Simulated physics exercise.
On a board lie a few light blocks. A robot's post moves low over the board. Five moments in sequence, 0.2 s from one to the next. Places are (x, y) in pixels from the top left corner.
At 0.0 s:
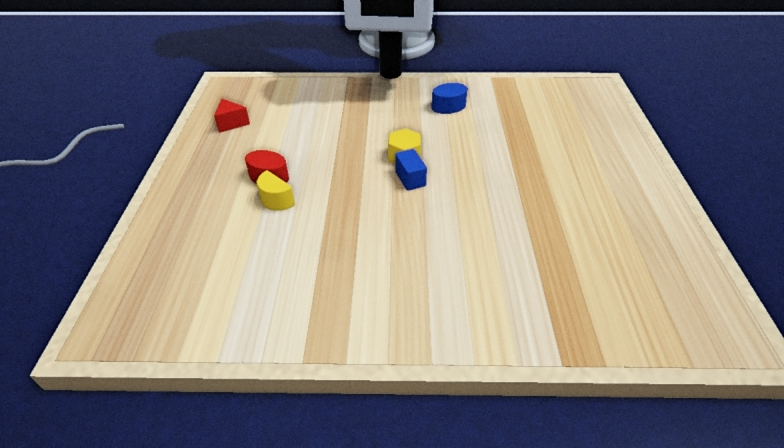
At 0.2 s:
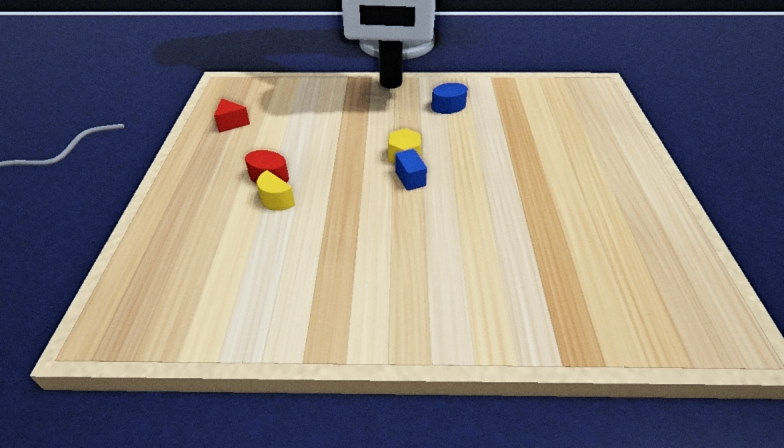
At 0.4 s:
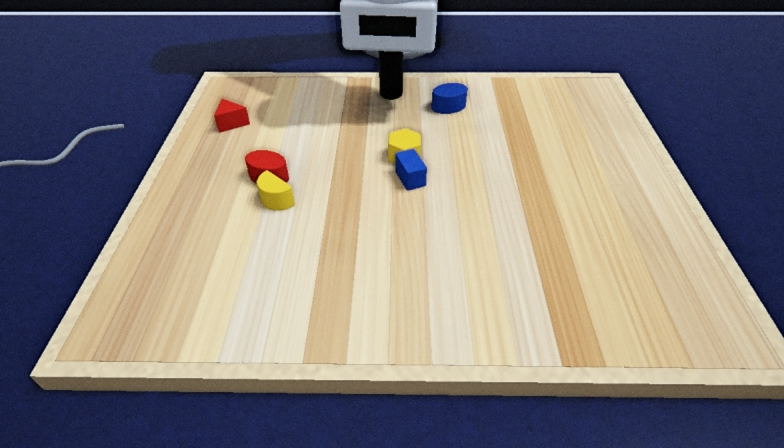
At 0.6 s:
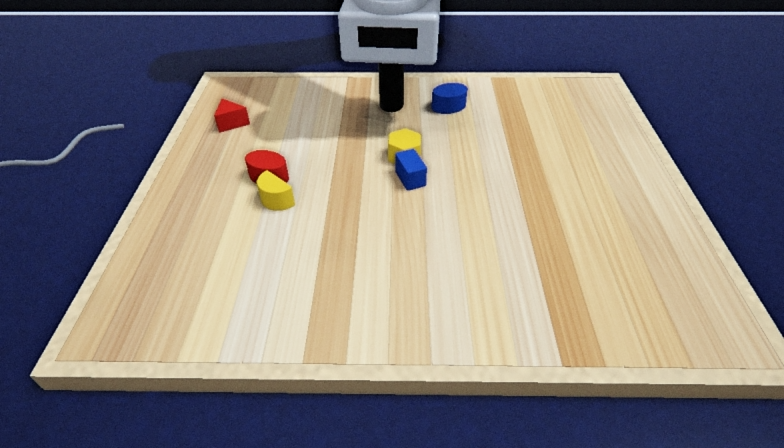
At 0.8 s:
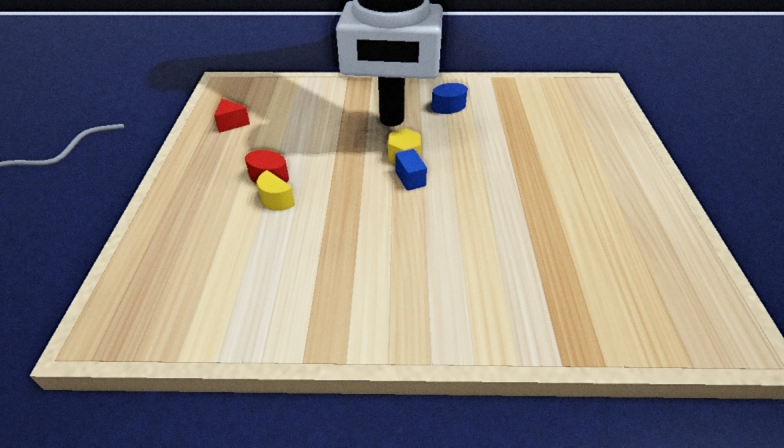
On a wooden board, a robot's black post moving steadily nearer the viewer toward a yellow hexagon, the scattered blocks staying still.
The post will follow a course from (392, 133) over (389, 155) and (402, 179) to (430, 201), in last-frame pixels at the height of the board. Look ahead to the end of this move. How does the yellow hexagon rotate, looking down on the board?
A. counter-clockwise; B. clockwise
The answer is A.
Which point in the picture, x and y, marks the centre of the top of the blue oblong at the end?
Somewhere near (453, 194).
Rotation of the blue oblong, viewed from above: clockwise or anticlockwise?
Turns clockwise.
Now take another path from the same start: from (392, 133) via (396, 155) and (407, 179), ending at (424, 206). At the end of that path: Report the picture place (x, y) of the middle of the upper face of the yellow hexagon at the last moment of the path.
Put as a pixel place, it's (441, 208).
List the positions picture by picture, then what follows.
The first picture shows lower end of the post at (391, 75), tops of blocks, yellow hexagon at (405, 138), blue oblong at (411, 160).
The second picture shows post at (391, 84), blocks as before.
The third picture shows post at (391, 95), blocks as before.
The fourth picture shows post at (392, 107), blocks as before.
The fifth picture shows post at (392, 121), yellow hexagon at (405, 138), blue oblong at (411, 160).
The first path, step by step. One third of the way, post at (389, 143); yellow hexagon at (412, 149), turned 30° anticlockwise; blue oblong at (421, 171), turned 25° clockwise.
Two thirds of the way, post at (403, 168); yellow hexagon at (435, 161), turned 70° anticlockwise; blue oblong at (436, 183), turned 85° clockwise.
At the end, post at (431, 189); yellow hexagon at (447, 164), turned 105° anticlockwise; blue oblong at (453, 194), turned 65° clockwise.
